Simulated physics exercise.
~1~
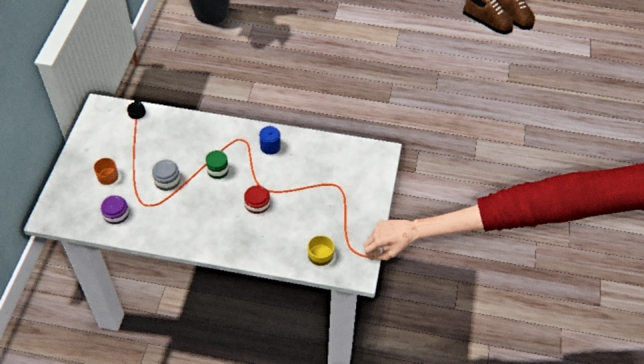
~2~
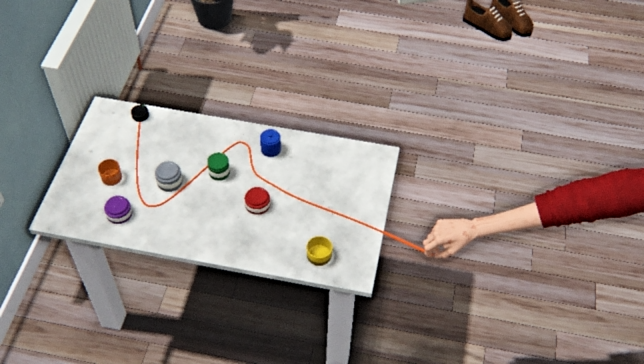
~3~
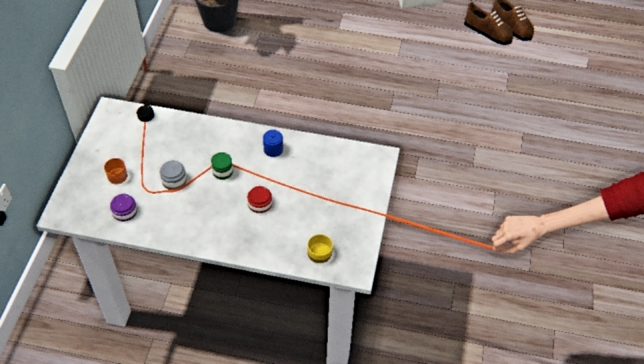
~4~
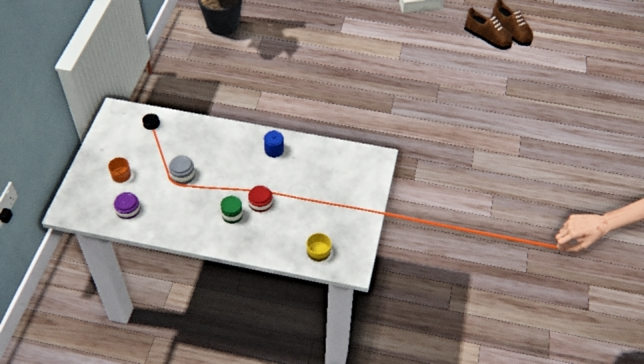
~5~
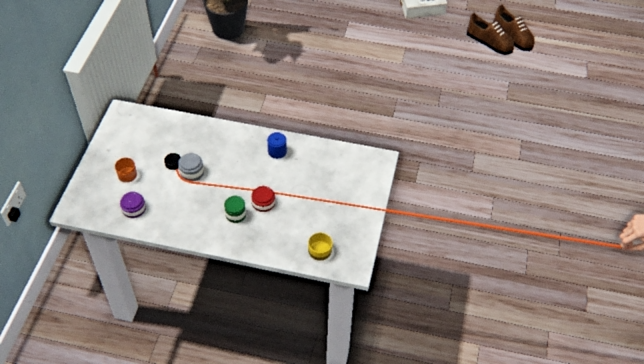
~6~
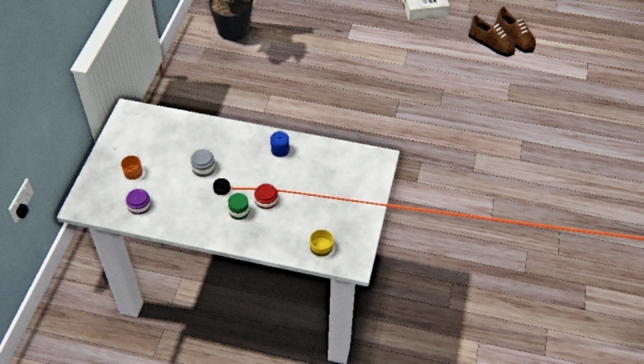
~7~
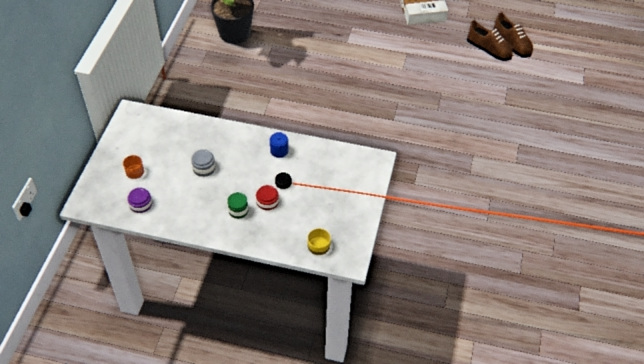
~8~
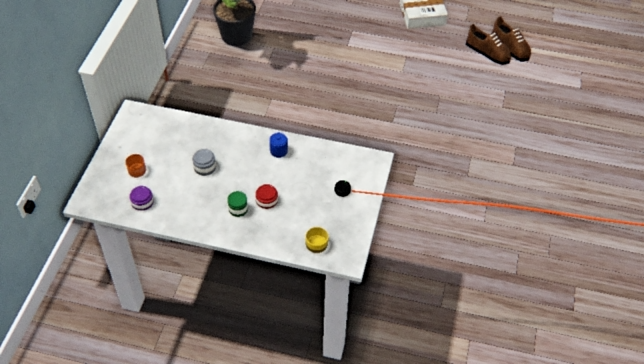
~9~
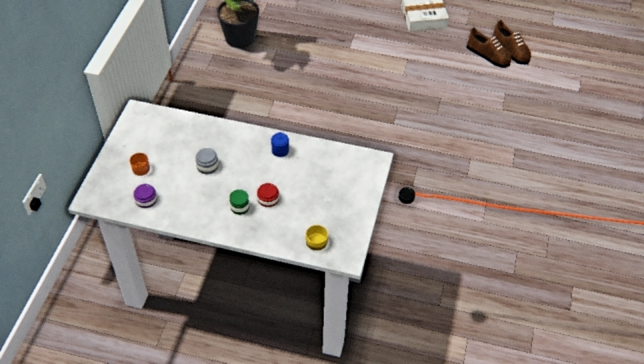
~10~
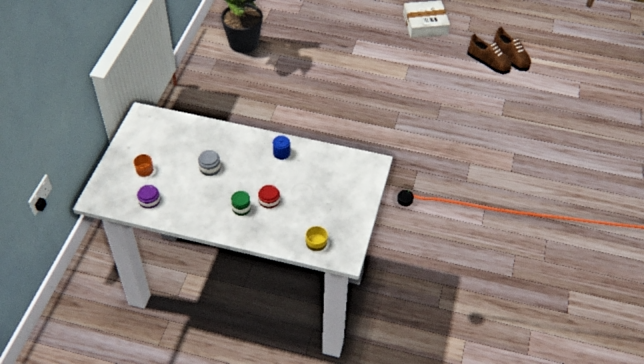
A hand pulls an orange lead rightwards, shifting the green and grey containers before its black end leaves the table.
